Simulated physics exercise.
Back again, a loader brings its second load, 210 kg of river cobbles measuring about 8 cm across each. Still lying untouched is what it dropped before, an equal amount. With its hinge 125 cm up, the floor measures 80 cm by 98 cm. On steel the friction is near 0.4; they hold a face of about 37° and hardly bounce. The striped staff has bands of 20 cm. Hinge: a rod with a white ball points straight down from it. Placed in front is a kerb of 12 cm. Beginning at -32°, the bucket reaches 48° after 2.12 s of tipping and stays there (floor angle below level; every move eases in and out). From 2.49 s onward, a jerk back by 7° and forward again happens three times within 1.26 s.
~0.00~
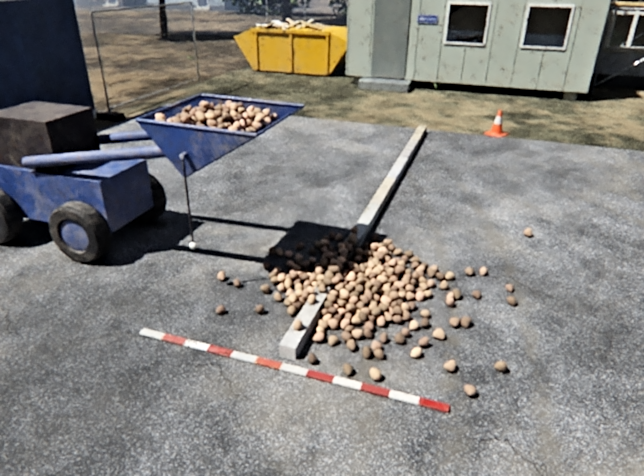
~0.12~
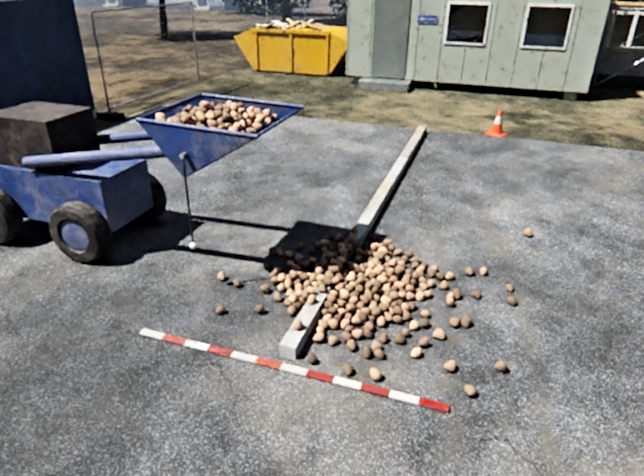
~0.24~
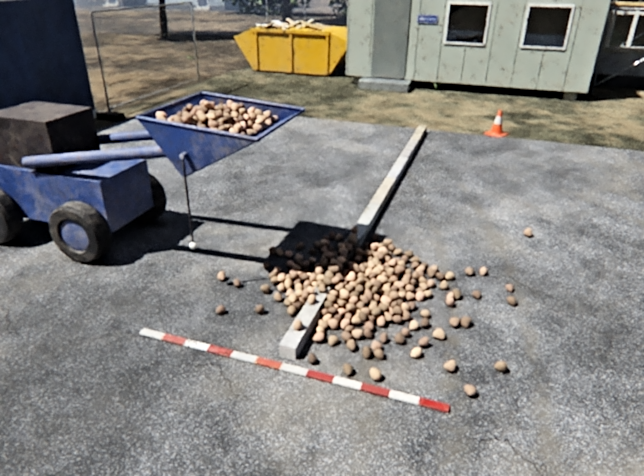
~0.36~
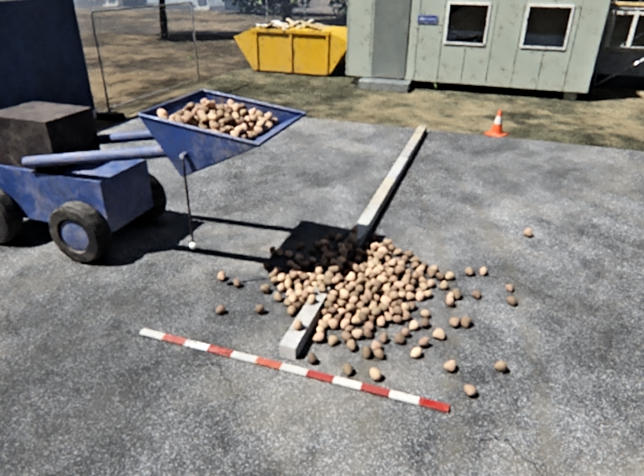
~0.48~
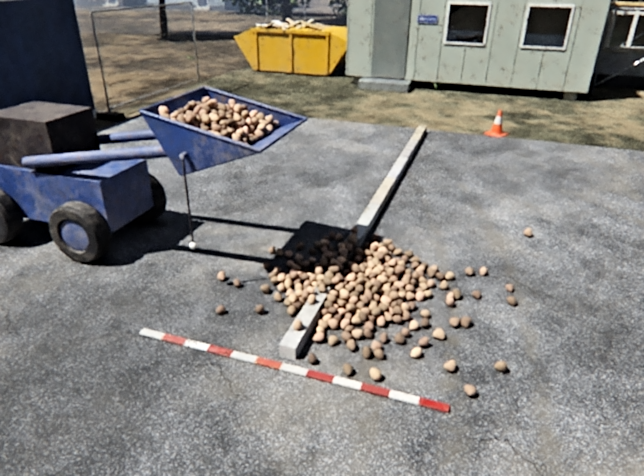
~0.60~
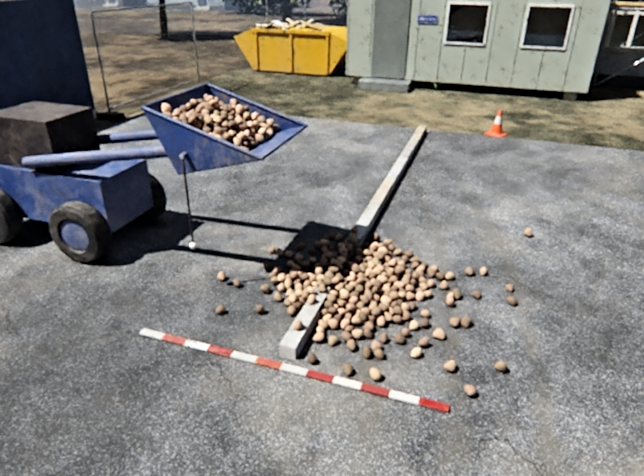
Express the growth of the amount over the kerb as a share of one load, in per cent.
Roughly 3 per cent of a load.
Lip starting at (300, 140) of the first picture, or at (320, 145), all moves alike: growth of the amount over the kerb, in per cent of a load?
I'd guess close to 40 per cent first and close to 75 per cent second.
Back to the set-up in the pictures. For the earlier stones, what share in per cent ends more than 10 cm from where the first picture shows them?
Roughly 5 percent.
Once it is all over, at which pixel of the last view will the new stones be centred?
They end up centred around (295, 265).
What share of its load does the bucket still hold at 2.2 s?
Roughly 0 per cent of its load.
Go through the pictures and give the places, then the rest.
In the first frame, lip at (257, 136), floor tilted -32°, highest stones at (208, 109). The earlier load is highest near (340, 255), 16 cm above ground level, 30 % on this side of the kerb, 70 % over the kerb.
In the second frame, lip at (257, 137), floor tilted -31°, highest stones at (209, 109); the stones move at 0.0 m/s on average.
In the third frame, the bucket is at -29°, its lip at (258, 140); the top of the load is at (209, 108); the stones move at 0.1 m/s on average.
In the fourth frame, the bucket is at -26°, its lip at (260, 145); the top of the load is at (205, 106); the stones move at 0.1 m/s on average.
In the fifth frame, lip at (261, 151), floor tilted -22°, highest stones at (205, 105); the stones move at 0.1 m/s on average.
In the sixth frame, the bucket is at -16°, its lip at (262, 159); the top of the load is at (203, 104); the stones move at 0.2 m/s on average.
After 1.6 s the floor is at 36°; in per cent of one load, 82 in the bucket, 48 on this side of the kerb, 70 over the kerb; the foremost stones are at (495, 301).
After 2.2 s the floor is at 48°; in per cent of one load, 0 in the bucket, 129 on this side of the kerb, 71 over the kerb; the foremost stones are at (495, 301).
After 4.2 s the floor is at 48°; in per cent of one load, 0 in the bucket, 127 on this side of the kerb, 73 over the kerb; the foremost stones are at (495, 301).
After 6.7 s the floor is at 48°; in per cent of one load, 0 in the bucket, 127 on this side of the kerb, 73 over the kerb; the foremost stones are at (495, 301). Net gain over the kerb, 3.
